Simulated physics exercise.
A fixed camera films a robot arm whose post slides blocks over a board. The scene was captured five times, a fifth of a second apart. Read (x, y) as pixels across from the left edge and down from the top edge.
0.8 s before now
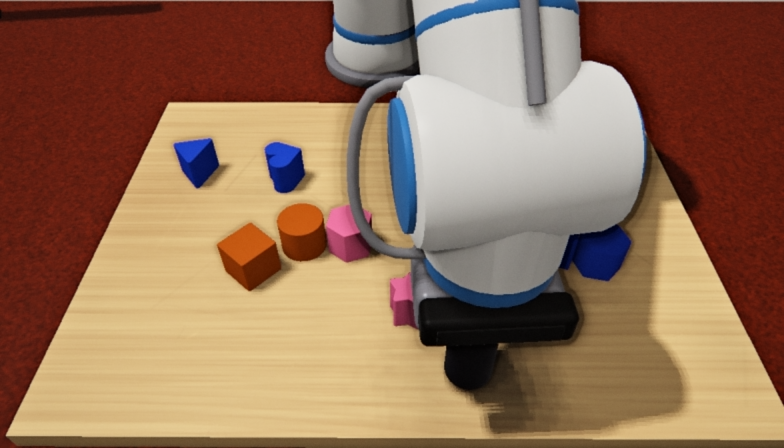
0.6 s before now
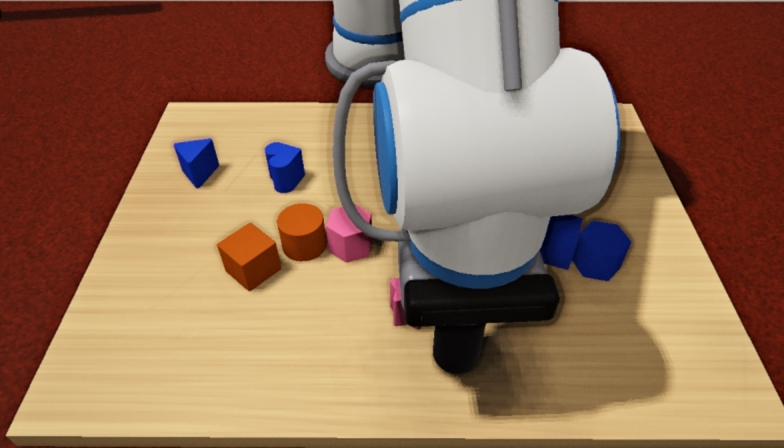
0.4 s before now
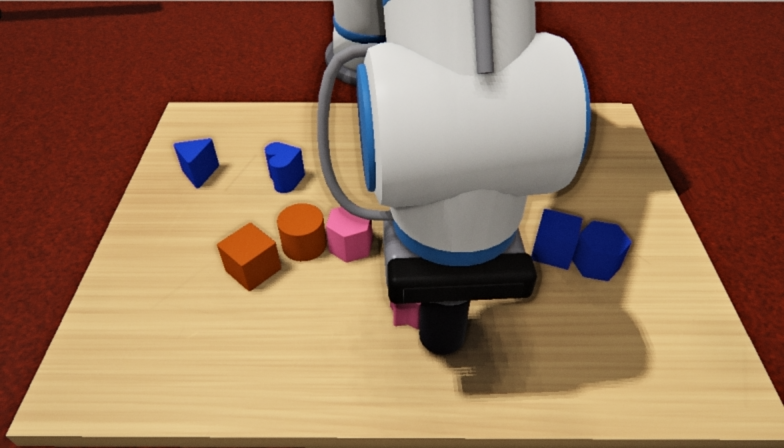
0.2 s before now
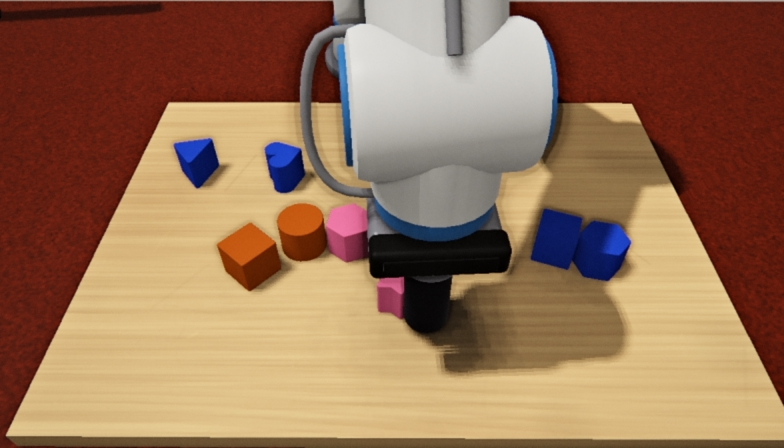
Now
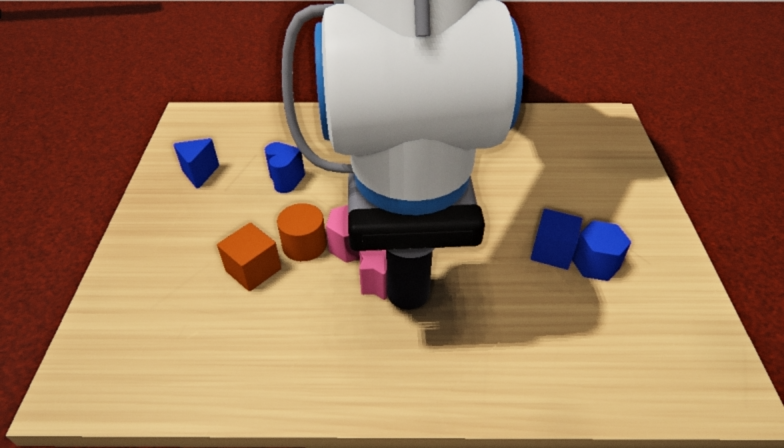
On a wooden tabletop, a robot arm moves up and leftward among coloured blocks, its black post nudging a pink star block.
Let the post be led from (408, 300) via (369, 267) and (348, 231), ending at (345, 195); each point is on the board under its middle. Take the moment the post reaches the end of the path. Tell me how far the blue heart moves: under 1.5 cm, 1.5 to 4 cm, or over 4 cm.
Distance: Less than 1.5 cm.
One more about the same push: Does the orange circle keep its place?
No - that is not the case.
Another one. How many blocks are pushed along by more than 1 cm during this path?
The count will be 3 or more.
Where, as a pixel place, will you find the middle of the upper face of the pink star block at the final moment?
Around (310, 194).
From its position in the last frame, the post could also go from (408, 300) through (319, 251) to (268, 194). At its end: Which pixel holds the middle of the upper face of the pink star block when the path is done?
It will likely be found at (246, 152).
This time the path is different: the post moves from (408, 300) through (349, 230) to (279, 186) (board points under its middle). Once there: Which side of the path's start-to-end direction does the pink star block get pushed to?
Left side.
The first path, step by step. One third of the way, post (368, 260); orange circle (296, 217); pink hexagonal block (337, 199), turned 10° anticlockwise; pink star block (339, 225).
Two thirds of the way, post (348, 223); orange circle (278, 211); pink hexagonal block (318, 174), turned 35° clockwise; pink star block (313, 200), turned 25° anticlockwise.
At the end, post (344, 188); blue heart (278, 152); orange circle (276, 212); pink hexagonal block (308, 160); pink star block (310, 194), turned 50° anticlockwise.
